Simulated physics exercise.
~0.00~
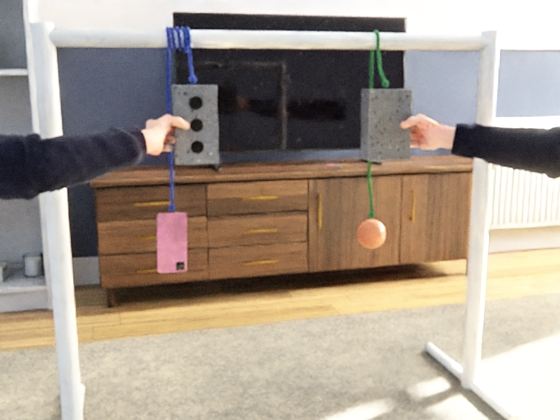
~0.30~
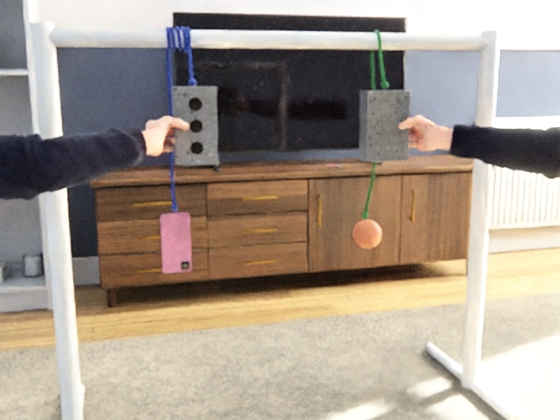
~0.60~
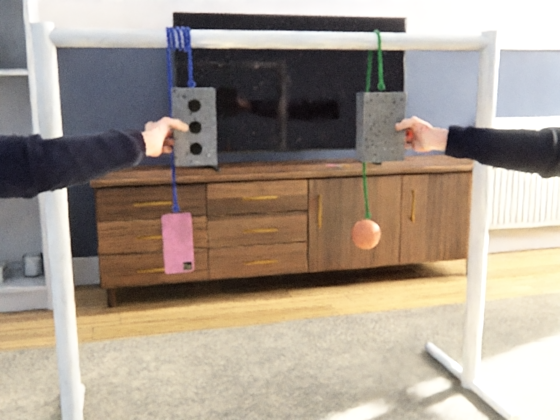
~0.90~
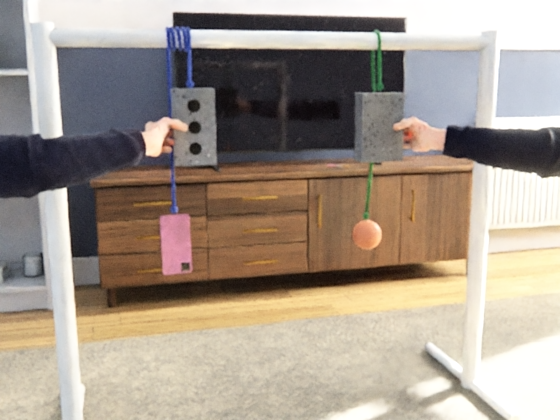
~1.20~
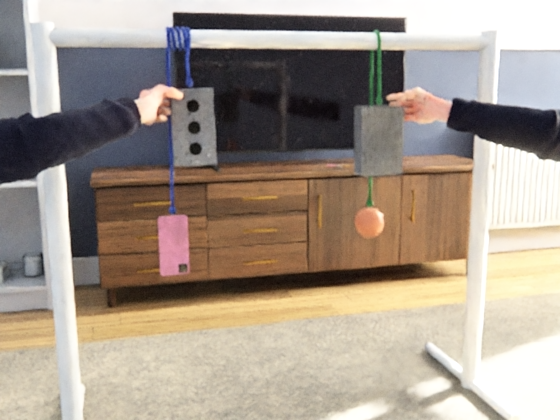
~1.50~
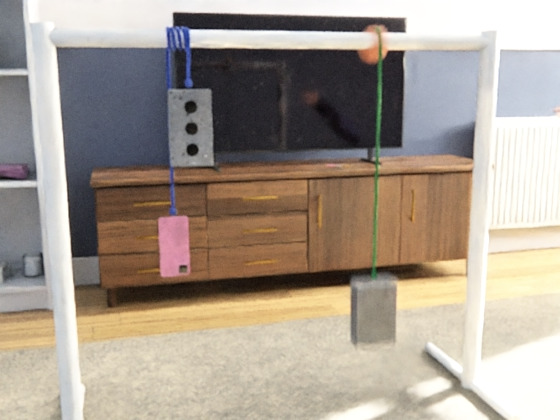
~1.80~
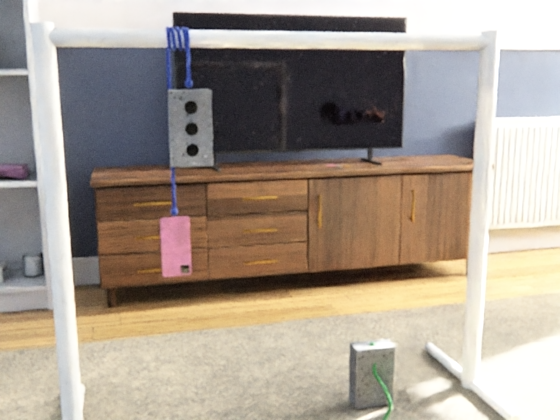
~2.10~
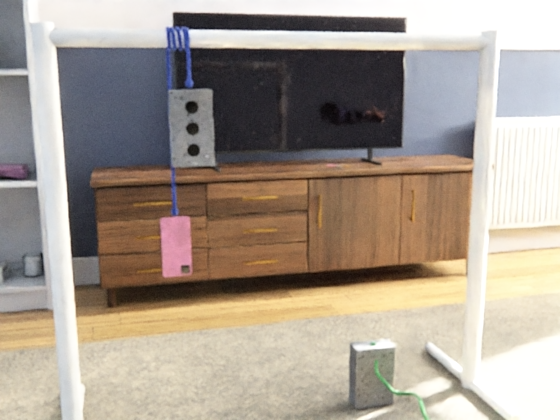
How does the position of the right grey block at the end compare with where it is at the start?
At the start it hangs just below the rail, steadied by a hand, in front of the television. By the end it is down on the floor near the right foot of the stand.
In a living room, a still camera faces a white rail standing before a wooden sideboard and a black television. A grey block with dark holes hangs at the left on a blue cord with a pink rectangular object below it, while a plain grey block hangs at the right on a green cord with an orange ball below. Two hands steady the blocks, then let go and draw back. The left block stays hanging, but the right one drops as the ball rises to the rail. The right block ends on the floor with the green cord beside it, the ball no longer visible.
